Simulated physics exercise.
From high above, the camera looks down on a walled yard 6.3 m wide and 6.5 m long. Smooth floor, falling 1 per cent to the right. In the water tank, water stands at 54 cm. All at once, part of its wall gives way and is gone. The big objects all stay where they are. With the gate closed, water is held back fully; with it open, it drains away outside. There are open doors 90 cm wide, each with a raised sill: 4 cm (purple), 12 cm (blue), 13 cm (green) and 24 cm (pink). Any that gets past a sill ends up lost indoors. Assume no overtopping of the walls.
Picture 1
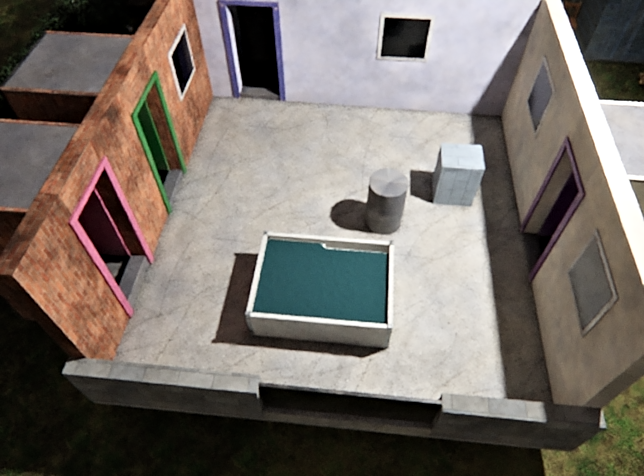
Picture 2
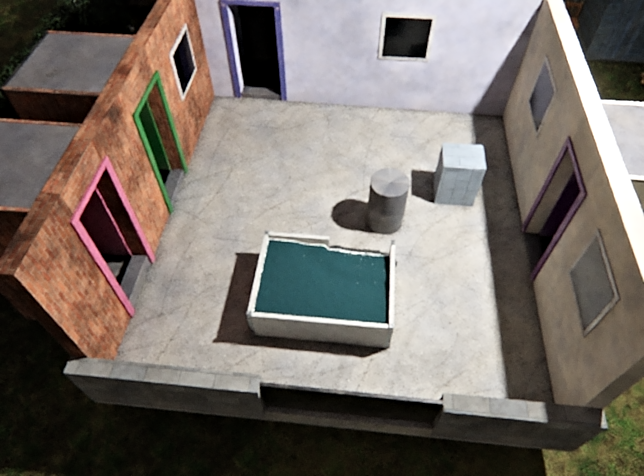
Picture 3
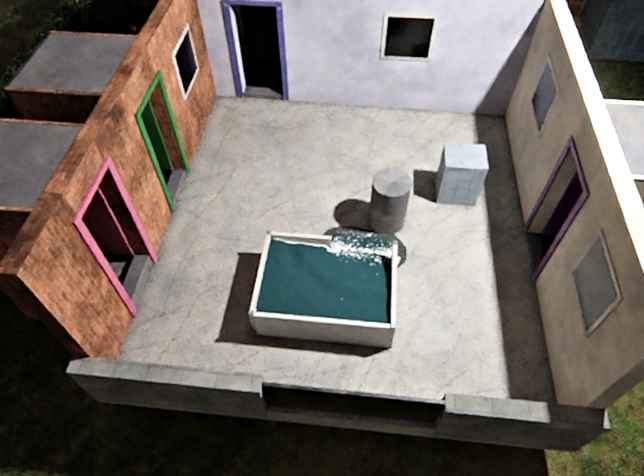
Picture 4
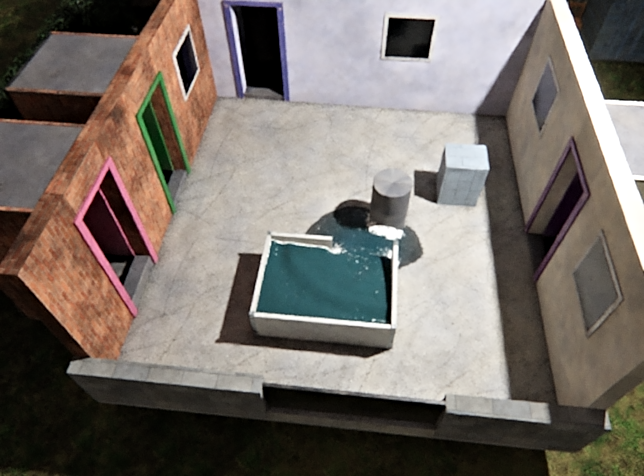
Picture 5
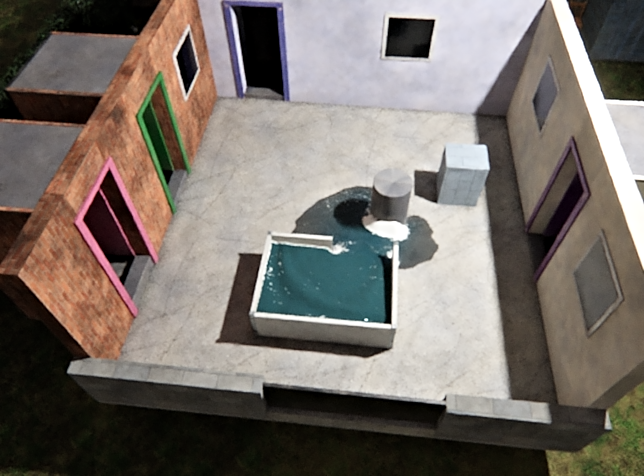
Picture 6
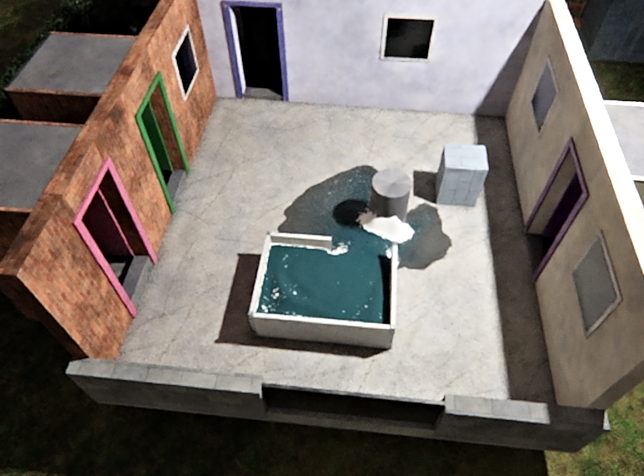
A roofless walled yard with a pale stone floor is seen from high above, with a brick wall at left, a lavender back wall and a cream right wall. Pink and green doorways stand at left, purple ones at back and right, and a white-walled tank of teal water sits near a grey cylinder and pale box. Part of the tank's far wall vanishes, and water gushes out, foaming against the cylinder and spreading in a dark patch.
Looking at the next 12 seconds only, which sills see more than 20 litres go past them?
At the end, at the purple door the inflow will be out of bounds. At the blue door the inflow will be within bounds. At the green door the inflow will be within bounds. At the pink door the inflow will be within bounds.
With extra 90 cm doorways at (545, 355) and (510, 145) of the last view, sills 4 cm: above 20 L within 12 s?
Check, in order - pass / fail.
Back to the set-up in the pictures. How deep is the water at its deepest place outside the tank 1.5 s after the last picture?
Max around 28 cm.
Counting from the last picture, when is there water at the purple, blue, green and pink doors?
Door times: Purple 0.8 s / blue 1.6 s / green 2.6 s / pink 7.0 s.
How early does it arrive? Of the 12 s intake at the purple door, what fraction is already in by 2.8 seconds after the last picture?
Estimate: Around 60 per cent.
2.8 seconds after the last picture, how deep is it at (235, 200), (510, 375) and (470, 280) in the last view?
First spot near 1 cm, second near 1 cm, third near 1 cm.
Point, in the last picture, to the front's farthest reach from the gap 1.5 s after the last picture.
Near (273, 102).
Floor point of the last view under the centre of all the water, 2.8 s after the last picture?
Near (344, 206).
Then, 0.7 s after the last picture water covers 25 % of the floor and is deepest (38 cm) near (382, 241); purple door not reached, blue door not reached, green door not reached, pink door not reached.
Then, 1.5 s after the last picture water covers 40 % of the floor and is deepest (28 cm) near (382, 241); purple door 9 cm at the sill, 23 L in, blue door not reached, green door not reached, pink door not reached.
Then, 2.8 s after the last picture water covers 55 % of the floor and is deepest (18 cm) near (217, 98); purple door 11 cm at the sill, 71 L in, blue door 8 cm at the sill, 0 L in, green door 3 cm at the sill, 0 L in, pink door not reached.
Then, 6.3 s after the last picture water covers 70 % of the floor and is deepest (8 cm) near (442, 179); purple door 6 cm at the sill, 110 L in, blue door 5 cm at the sill, 0 L in, green door 3 cm at the sill, 0 L in, pink door not reached.
Then, 11.3 s after the last picture water covers 90 % of the floor and is deepest (8 cm) near (498, 123); purple door 7 cm at the sill, 121 L in, blue door 2 cm at the sill, 0 L in, green door 1 cm at the sill, 0 L in, pink door 1 cm at the sill, 0 L in.
